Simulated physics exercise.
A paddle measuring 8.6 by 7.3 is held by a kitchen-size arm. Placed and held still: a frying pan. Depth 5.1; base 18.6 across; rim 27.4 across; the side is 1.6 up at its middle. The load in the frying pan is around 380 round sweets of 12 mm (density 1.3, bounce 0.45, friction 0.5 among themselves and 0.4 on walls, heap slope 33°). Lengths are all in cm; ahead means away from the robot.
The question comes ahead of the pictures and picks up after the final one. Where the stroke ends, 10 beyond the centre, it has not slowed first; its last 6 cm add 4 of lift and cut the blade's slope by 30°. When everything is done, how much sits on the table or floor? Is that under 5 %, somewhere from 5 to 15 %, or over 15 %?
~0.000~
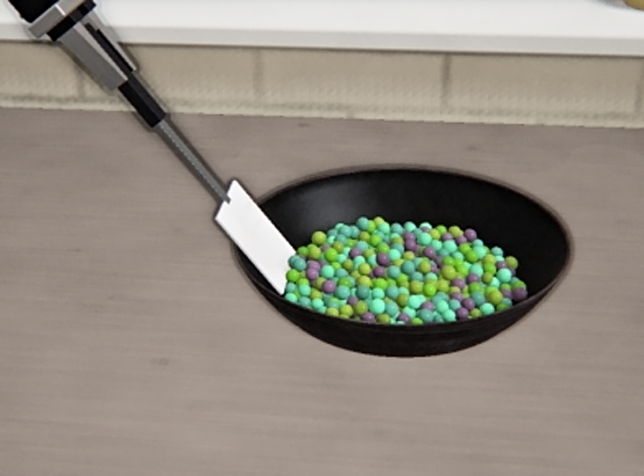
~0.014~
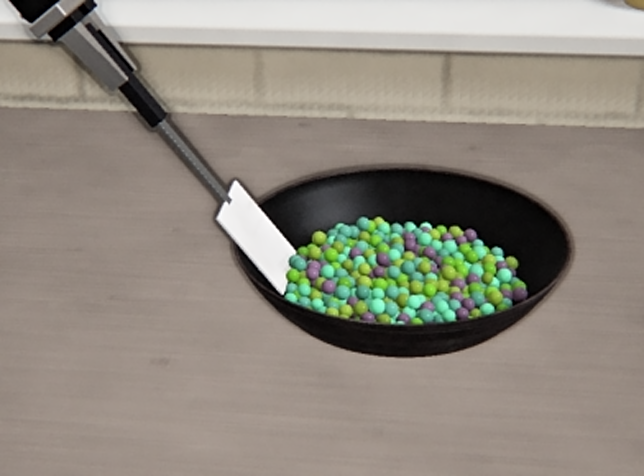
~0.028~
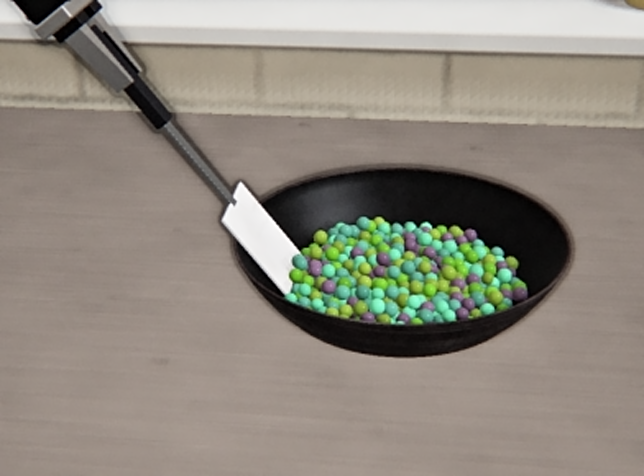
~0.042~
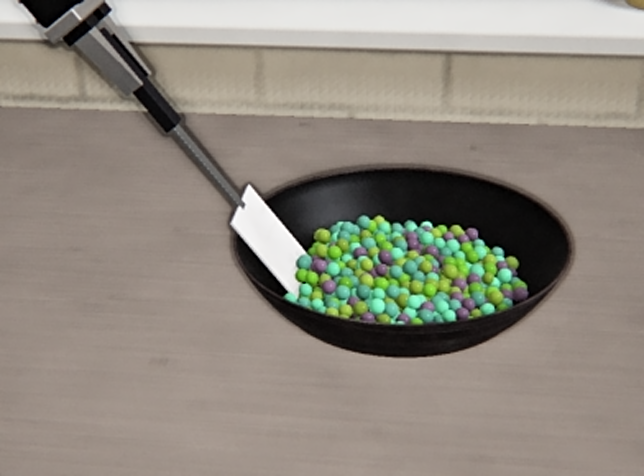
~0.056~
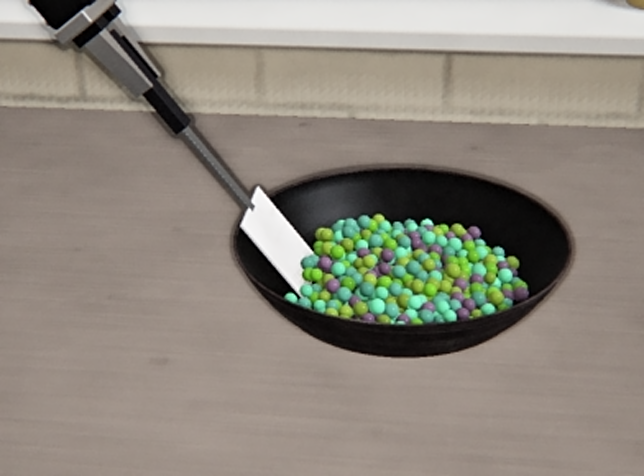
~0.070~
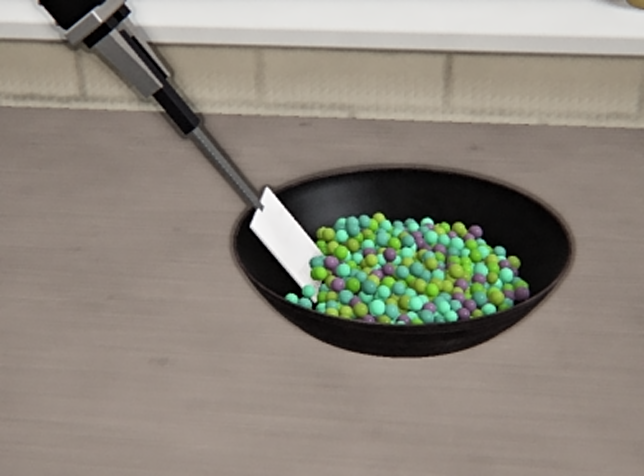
It is from 5 to 15 %.
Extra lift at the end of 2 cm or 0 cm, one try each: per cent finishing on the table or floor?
Roughly 5 % and then 0 %.
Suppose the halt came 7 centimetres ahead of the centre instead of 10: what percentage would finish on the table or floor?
Then the share is near 0 in a hundred.
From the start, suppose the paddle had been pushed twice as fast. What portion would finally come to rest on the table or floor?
In that case some 20 per cent.
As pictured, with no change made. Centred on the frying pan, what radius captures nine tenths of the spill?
Around 35 centimetres from the centre.
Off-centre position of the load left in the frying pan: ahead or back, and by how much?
Ahead of centre, near 3.5 centimetres.
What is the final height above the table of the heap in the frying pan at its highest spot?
It reaches about 5.0 cm.
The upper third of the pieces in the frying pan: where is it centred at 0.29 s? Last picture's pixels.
It is centred at about (479, 261).
After 0.18 s, sloping 53°, highest piece 4 above the table; 384 in the frying pan.
After 0.29 s, sloping 44°, highest piece 5 above the table; 384 in the frying pan.
After 0.54 s, sloping 23°, highest piece 6 above the table; 348 in the frying pan, 31 on the table or floor, 5 on the blade or in flight.
After 1.59 s, sloping 23°, highest piece 5 above the table; 347 in the frying pan, 37 on the table or floor.
In the end, 347 in the frying pan, 37 on the table or floor. That is 10 % on the table or floor.
